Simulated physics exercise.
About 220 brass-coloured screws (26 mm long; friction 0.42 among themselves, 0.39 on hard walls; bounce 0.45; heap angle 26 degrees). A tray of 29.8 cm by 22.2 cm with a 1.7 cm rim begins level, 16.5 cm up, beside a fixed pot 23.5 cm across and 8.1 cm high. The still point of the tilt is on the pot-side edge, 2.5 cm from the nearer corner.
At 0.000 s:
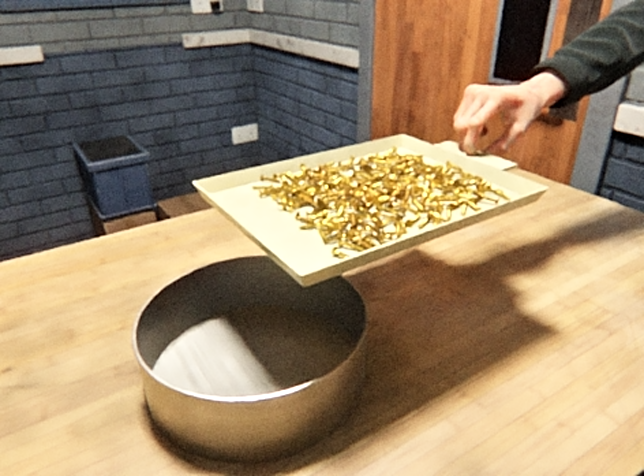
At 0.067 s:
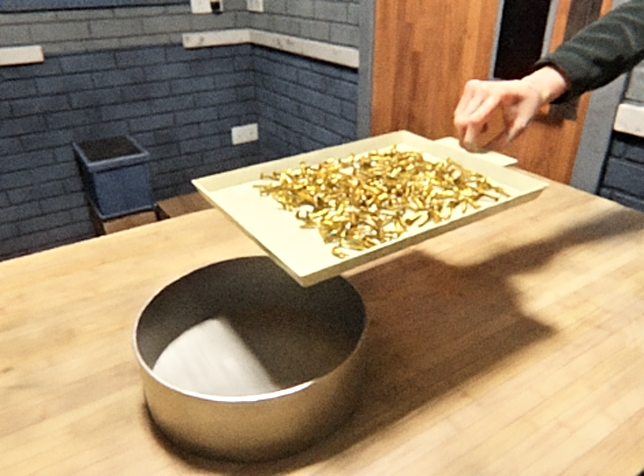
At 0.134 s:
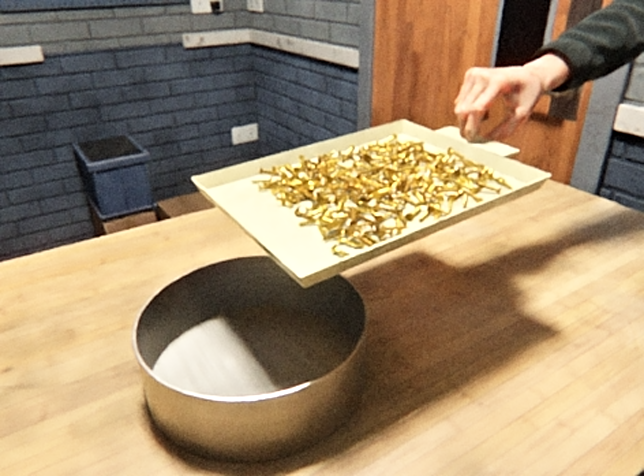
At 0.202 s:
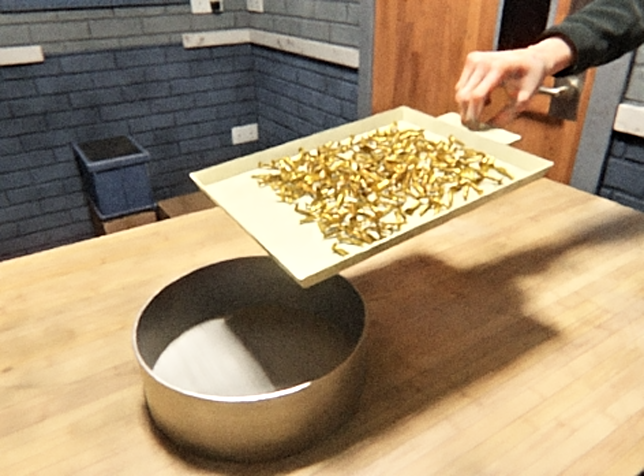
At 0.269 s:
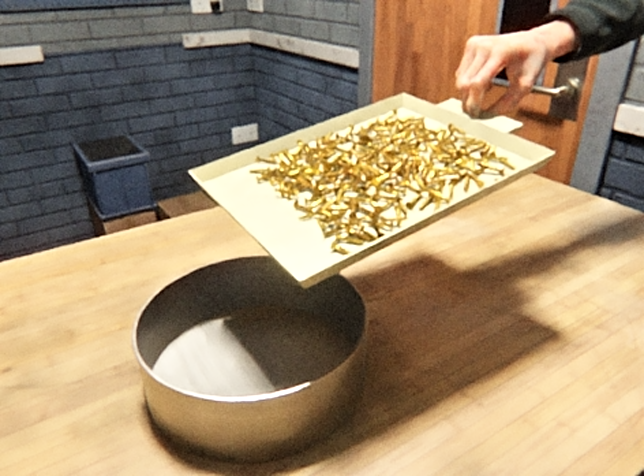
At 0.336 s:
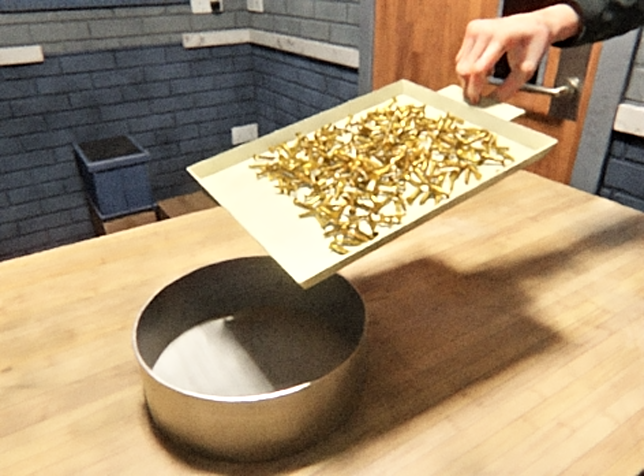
On a wooden table, a hand raises one end of a tray of brass-coloured screws beside a pot.
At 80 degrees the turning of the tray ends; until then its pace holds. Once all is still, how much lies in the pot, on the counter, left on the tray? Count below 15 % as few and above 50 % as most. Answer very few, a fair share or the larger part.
Pot: The larger part, counter: A fair share, tray: Very few.
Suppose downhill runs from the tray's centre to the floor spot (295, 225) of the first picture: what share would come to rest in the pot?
Some 90 per cent.
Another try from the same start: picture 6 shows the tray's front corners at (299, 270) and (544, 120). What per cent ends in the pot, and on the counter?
Pot 85, counter 10.
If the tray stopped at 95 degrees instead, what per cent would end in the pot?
It would be near 70 per cent.
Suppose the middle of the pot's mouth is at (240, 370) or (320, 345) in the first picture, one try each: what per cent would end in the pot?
About 100 and 100 per cent.
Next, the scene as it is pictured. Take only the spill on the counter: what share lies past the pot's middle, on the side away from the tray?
About 80 per cent.
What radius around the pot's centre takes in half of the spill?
Some 20 cm.
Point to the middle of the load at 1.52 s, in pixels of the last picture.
Near (271, 279).
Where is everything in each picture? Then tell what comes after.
In the first frame, tray tilt 0 degrees, front corners at (304, 268) and (539, 186); middle of the pieces at (382, 191); pot at (253, 313).
In the second frame, tray tilt 1 degrees, front corners at (304, 269) and (540, 183); middle of the pieces at (382, 189).
In the third frame, tray tilt 3 degrees, front corners at (303, 270) and (541, 174), lowest corner left front; middle of the pieces at (382, 182).
In the fourth frame, tray tilt 6 degrees, front corners at (303, 271) and (544, 163), lowest corner left front; middle of the pieces at (382, 174).
In the fifth frame, tray tilt 9 degrees, front corners at (302, 272) and (546, 152), lowest corner left front; middle of the pieces at (382, 167).
In the sixth frame, tray tilt 12 degrees, front corners at (302, 273) and (547, 141), lowest corner left front; middle of the pieces at (381, 159); pot at (253, 313). Its pace works out near 45 degrees a second.
After 1.05 s, tilt 44 degrees; the tray holds 100 %, the pot 0 %.
After 1.52 s, tilt 65 degrees; the tray holds 55 %, the pot 25 %.
Then, at 2.06 s, tilt 80 degrees; the tray holds 0 %, the pot 70 %.
By 3.1 s all is still; pot 70 %, counter 30 %, tray 0 %.
